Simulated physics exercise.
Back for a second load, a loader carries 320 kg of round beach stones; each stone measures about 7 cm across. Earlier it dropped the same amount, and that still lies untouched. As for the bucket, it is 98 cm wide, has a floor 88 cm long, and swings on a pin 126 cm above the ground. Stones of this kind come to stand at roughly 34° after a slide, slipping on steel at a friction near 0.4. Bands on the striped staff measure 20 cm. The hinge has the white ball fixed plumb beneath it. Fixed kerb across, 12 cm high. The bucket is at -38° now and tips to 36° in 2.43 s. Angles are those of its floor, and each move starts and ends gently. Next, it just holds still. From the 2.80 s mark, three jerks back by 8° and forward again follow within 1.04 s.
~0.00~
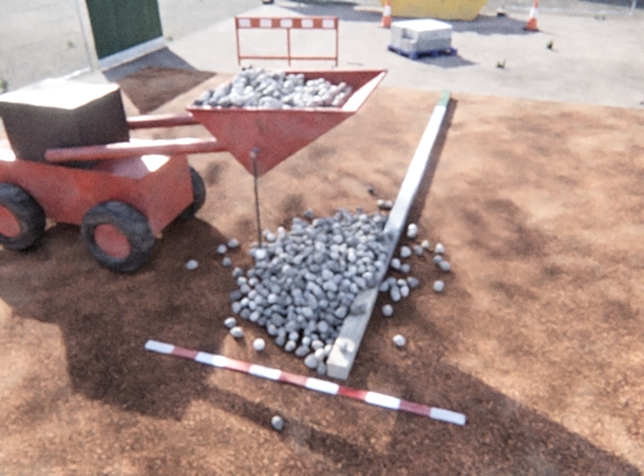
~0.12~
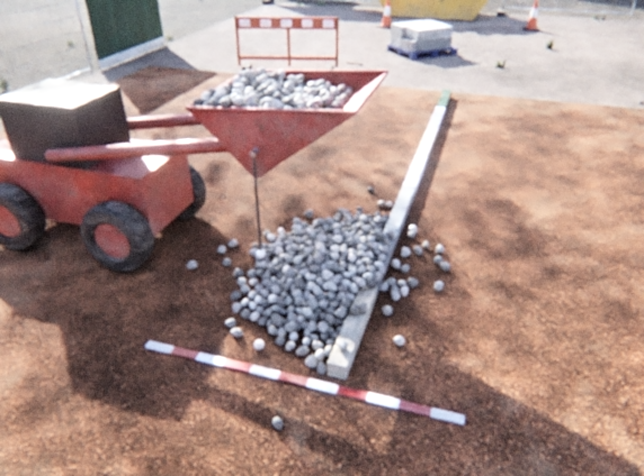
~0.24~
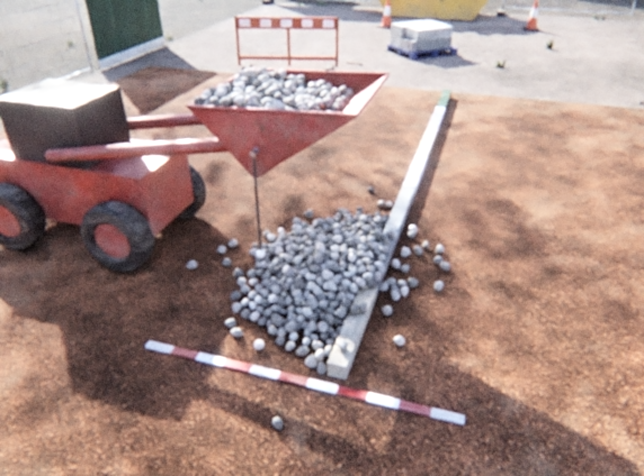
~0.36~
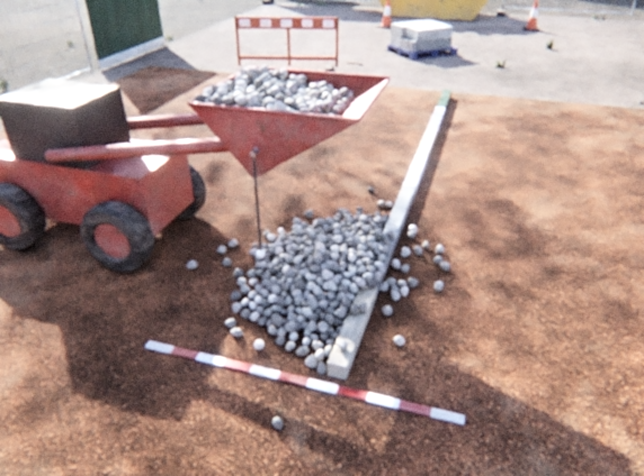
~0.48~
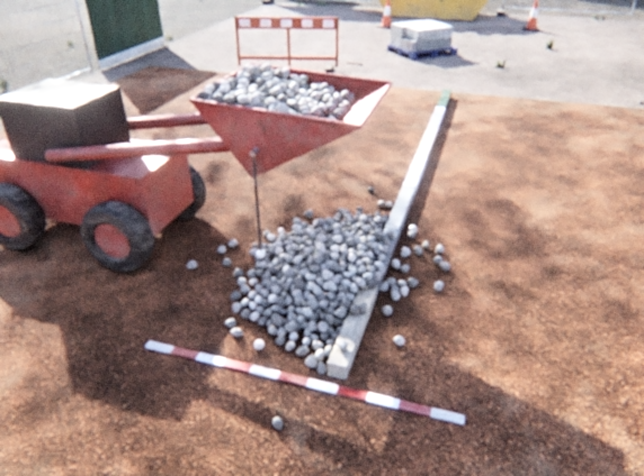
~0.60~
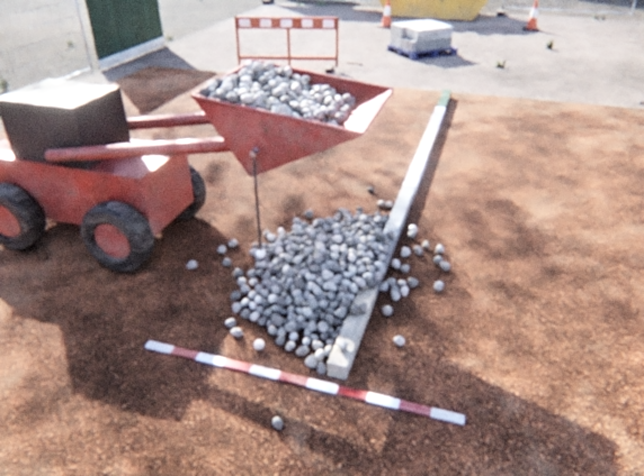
To begin with, a red loader on brown ground holds a bucket heaped with rounded grey stones above an earlier pile lying against a pale kerb. The bucket then tilts slightly, its right-hand lip dipping a little while the stones stay inside and the pile below lies still.
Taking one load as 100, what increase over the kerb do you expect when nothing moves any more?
94 out of 100.
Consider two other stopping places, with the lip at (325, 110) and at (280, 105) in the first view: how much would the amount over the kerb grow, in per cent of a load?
Some 70 percent first and 25 percent second.
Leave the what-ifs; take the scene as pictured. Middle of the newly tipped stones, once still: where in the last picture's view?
Their middle is at about (432, 283).
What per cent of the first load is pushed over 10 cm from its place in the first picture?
Near 5 per cent, I reckon.
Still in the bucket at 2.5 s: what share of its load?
Around 15 per cent of the load is still inside.
After 1.8 s the floor is at 24°; in per cent of one load, 91 in the bucket, 104 on this side of the kerb, 4 over the kerb; the foremost stones are at (428, 271).
After 2.5 s the floor is at 36°; in per cent of one load, 14 in the bucket, 118 on this side of the kerb, 68 over the kerb; the foremost stones are at (492, 302).
After 4.3 s the floor is at 36°; in per cent of one load, 0 in the bucket, 102 on this side of the kerb, 97 over the kerb; the foremost stones are at (590, 337).
After 6.8 s the floor is at 36°; in per cent of one load, 0 in the bucket, 102 on this side of the kerb, 97 over the kerb; the foremost stones are at (590, 337). Net gain over the kerb, 94.
